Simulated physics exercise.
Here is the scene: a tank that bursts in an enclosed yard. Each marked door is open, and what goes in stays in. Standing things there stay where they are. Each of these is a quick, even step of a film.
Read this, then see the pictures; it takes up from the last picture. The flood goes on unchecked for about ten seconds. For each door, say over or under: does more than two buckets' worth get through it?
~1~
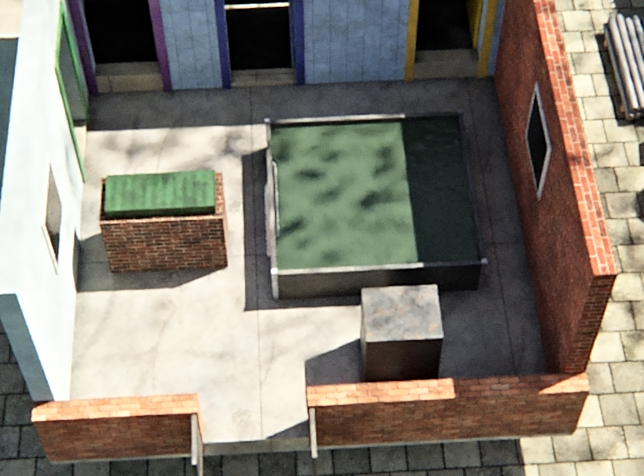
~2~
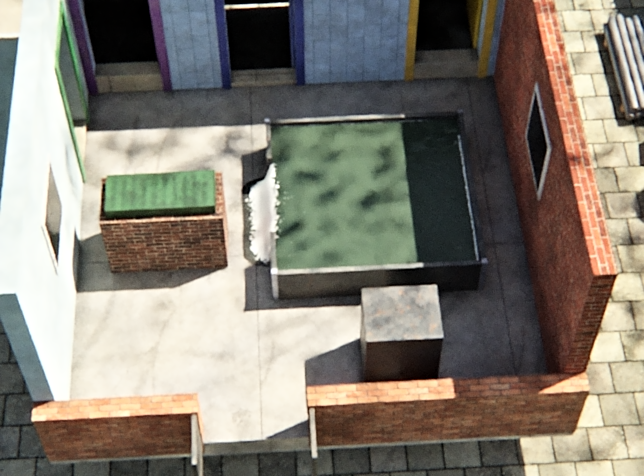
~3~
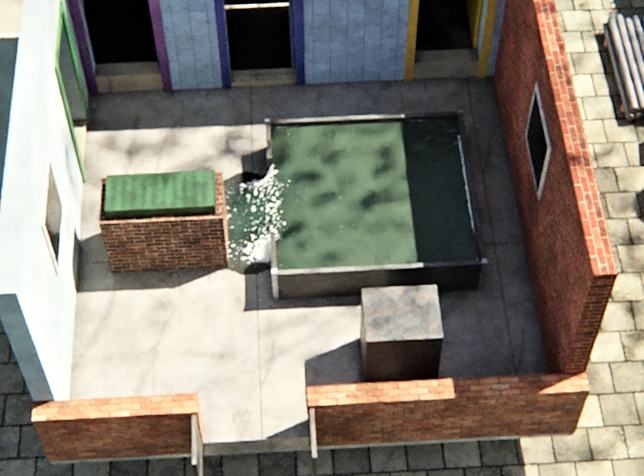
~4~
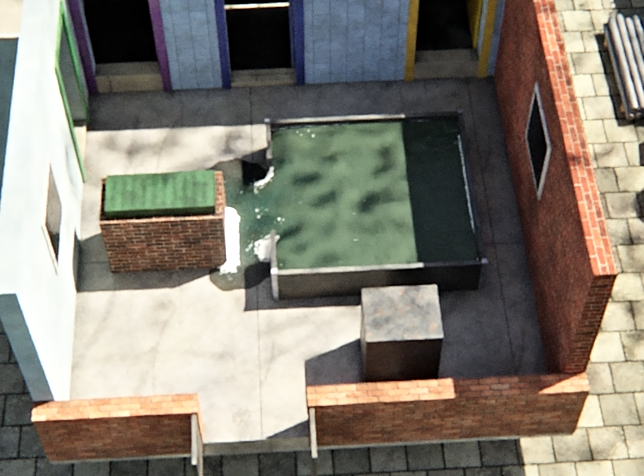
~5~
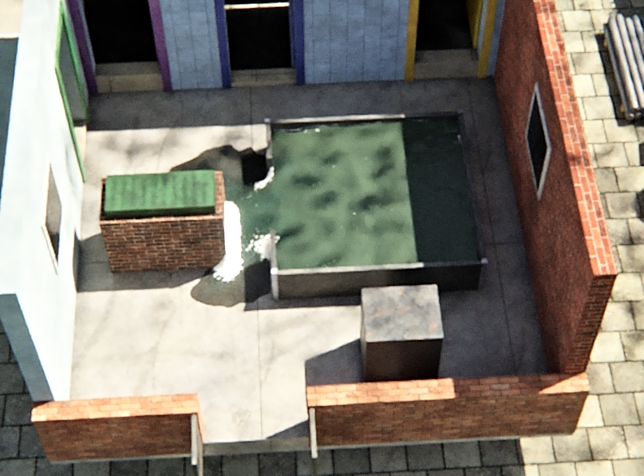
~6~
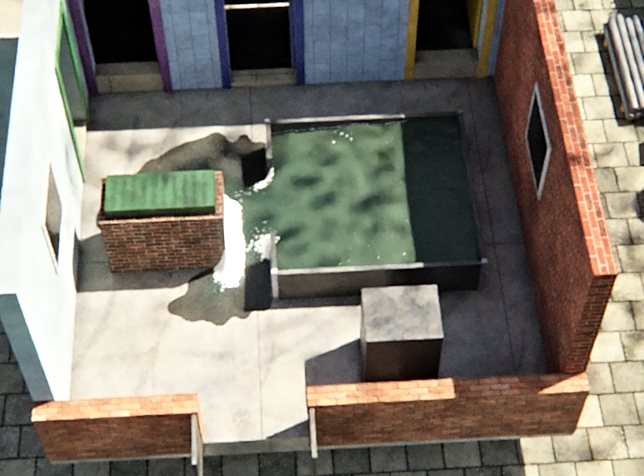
My prediction: The blue door respects the limit for sure; the green door breaks the limit for sure; the purple door respects the limit for sure; the yellow door respects the limit for sure.
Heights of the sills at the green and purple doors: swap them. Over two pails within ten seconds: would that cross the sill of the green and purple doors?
Then the green door falls below the mark, and the purple door goes past the mark.
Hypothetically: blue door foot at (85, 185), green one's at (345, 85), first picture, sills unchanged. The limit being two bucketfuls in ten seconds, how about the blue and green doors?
First blue is flooded, then green is not flooded.
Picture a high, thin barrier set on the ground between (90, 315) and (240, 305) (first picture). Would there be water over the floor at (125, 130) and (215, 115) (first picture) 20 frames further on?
As listed: Under water, flooded.
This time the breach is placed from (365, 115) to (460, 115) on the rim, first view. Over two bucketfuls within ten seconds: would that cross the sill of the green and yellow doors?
Briefly, the green one crosses the line and the yellow one crosses the line.
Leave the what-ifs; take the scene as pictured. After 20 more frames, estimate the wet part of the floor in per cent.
Roughly 60 percent, I reckon.
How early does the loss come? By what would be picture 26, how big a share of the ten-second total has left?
Near 35 in a hundred.
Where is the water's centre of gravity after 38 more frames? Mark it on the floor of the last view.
My guess is about (288, 218).
A moment on, water covers 30 % of the floor; the blue door not reached, the green door wet at the sill, nothing in, the purple door not reached, the yellow door not reached.
Next, water covers 50 % of the floor; the blue door not reached, the green door over two buckets in, the purple door wet at the sill, nothing in, the yellow door not reached.
Then, water covers 60 % of the floor; the blue door wet at the sill, nothing in, the green door over two buckets in, the purple door wet at the sill, nothing in, the yellow door not reached.
Later, water covers 80 % of the floor; the blue door wet at the sill, nothing in, the green door far over two buckets in, the purple door wet at the sill, nothing in, the yellow door wet at the sill, nothing in.
In the end, water covers 95 % of the floor; the blue door wet at the sill, nothing in, the green door far over two buckets in, the purple door wet at the sill, nothing in, the yellow door wet at the sill, nothing in.
